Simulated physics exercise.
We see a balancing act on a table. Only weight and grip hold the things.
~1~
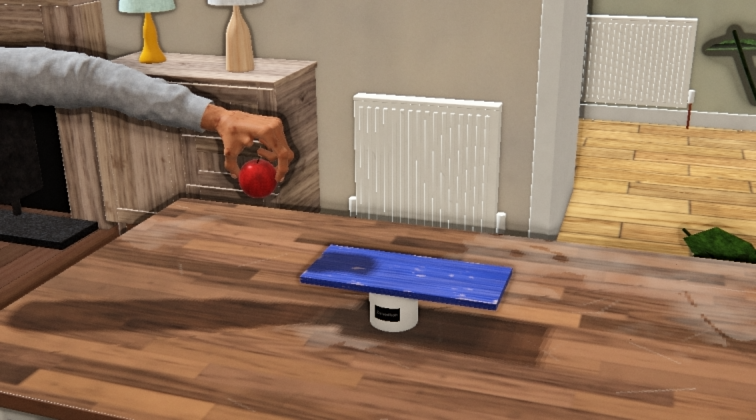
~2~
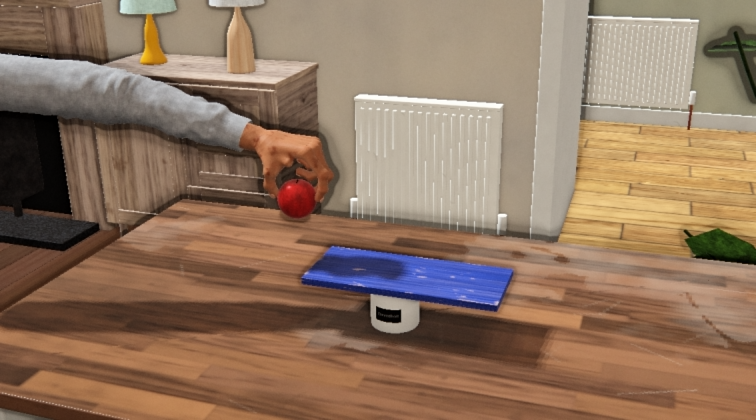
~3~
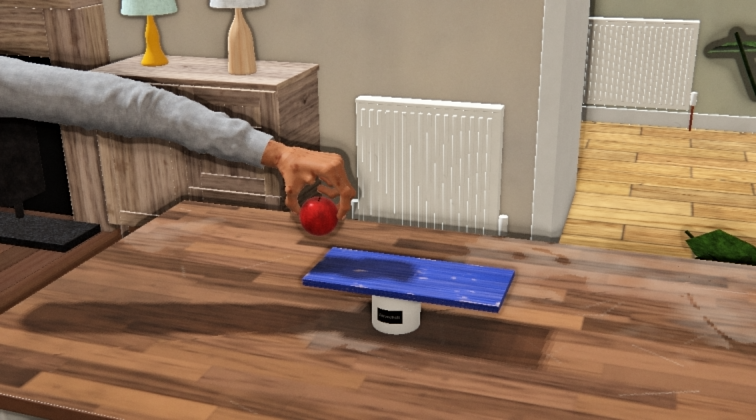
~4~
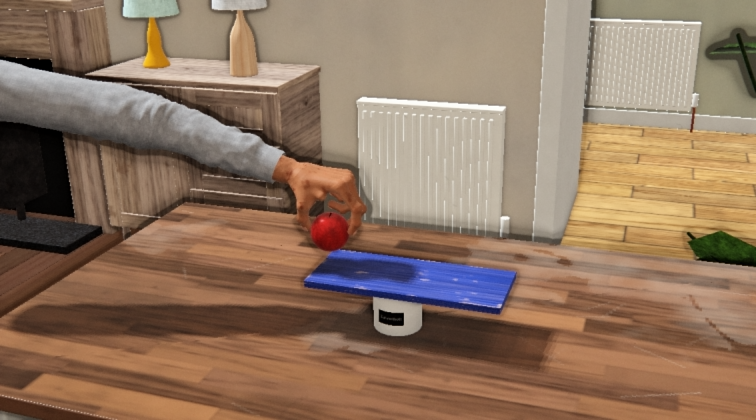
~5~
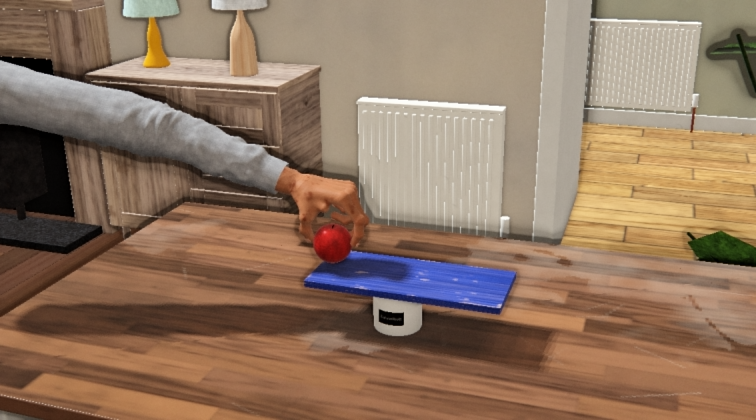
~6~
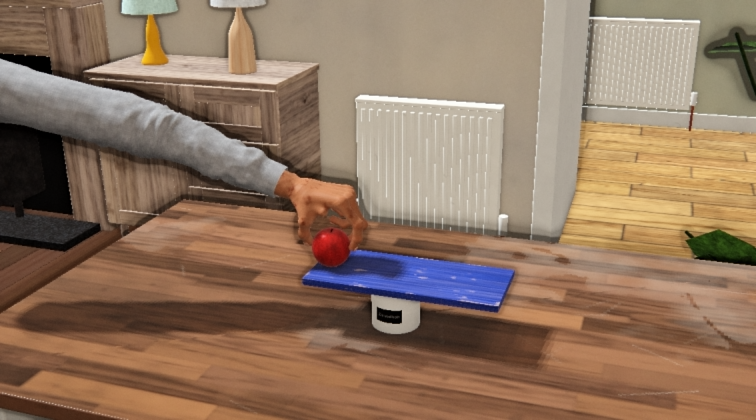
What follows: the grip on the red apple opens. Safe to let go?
Outcome: The stack stays up.
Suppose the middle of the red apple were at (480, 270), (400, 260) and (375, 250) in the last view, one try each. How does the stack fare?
First try: It comes apart; second try: It stays up; third try: It holds.
Then, 0.40 s past the last view, nothing moves.
Then, 1.10 s past the last view, red apple resting near (331, 248).
Finally, all 3 still in place. Final places as the last picture's camera would see them, red apple near (331, 248). The stack keeps its balance.
